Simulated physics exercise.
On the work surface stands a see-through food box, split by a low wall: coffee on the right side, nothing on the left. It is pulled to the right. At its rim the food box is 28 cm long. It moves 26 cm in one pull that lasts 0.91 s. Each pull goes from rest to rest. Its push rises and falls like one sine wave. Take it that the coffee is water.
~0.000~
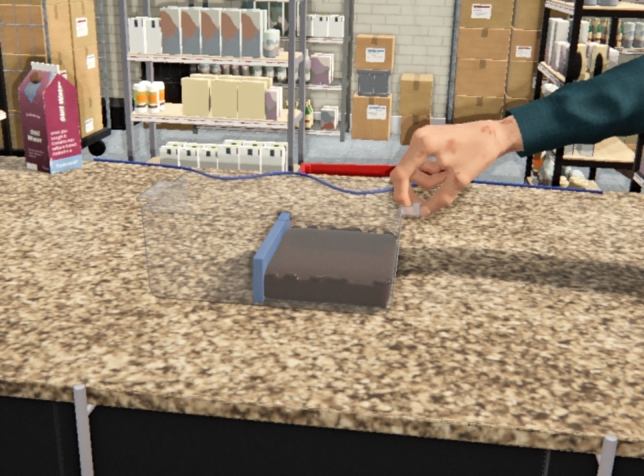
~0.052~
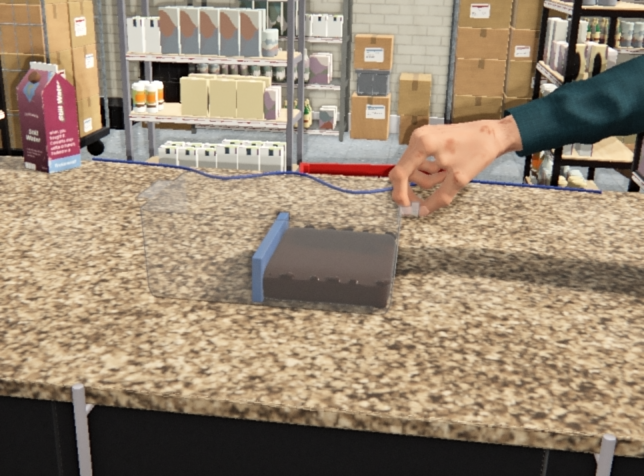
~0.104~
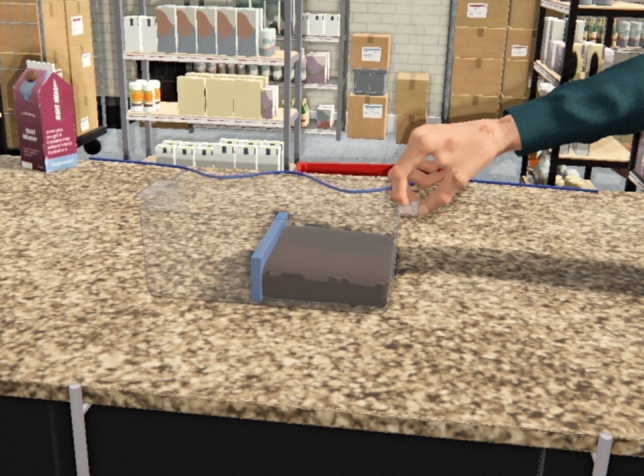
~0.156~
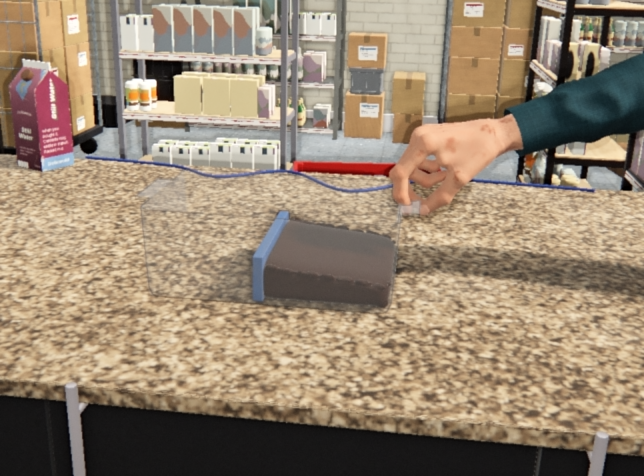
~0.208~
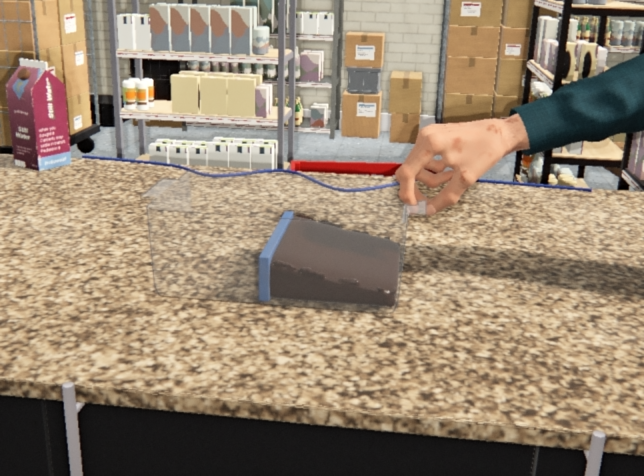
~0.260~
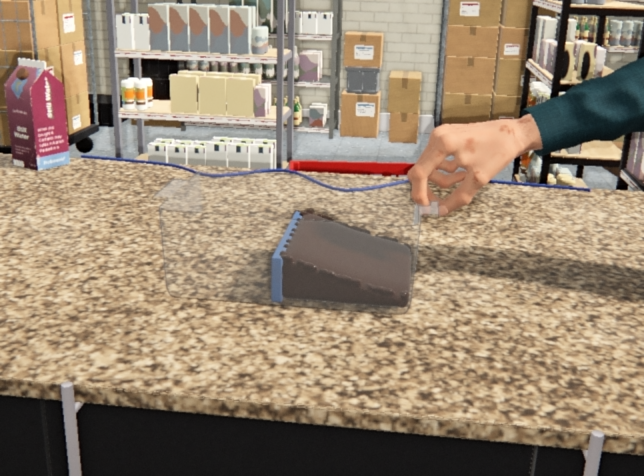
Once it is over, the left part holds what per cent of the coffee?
It holds about 2 per cent of it.
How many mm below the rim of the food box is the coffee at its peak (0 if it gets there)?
40 mm.
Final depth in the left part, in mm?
Depth: Around 2 mm.
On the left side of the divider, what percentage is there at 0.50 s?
Share: Around 2 in a hundred.
By 0.50 s it has gone 15 cm; 2 per cent is on the left side and 0 is out of the food box.
By 0.73 s it has gone 25 cm; 2 per cent is on the left side and 0 is out of the food box.
By 0.96 s it has gone 26 cm; 2 per cent is on the left side and 0 is out of the food box.
By 1.20 s it has gone 26 cm; 2 per cent is on the left side and 0 is out of the food box.
At rest 2 per cent is on the left side and 0 is out of the food box.
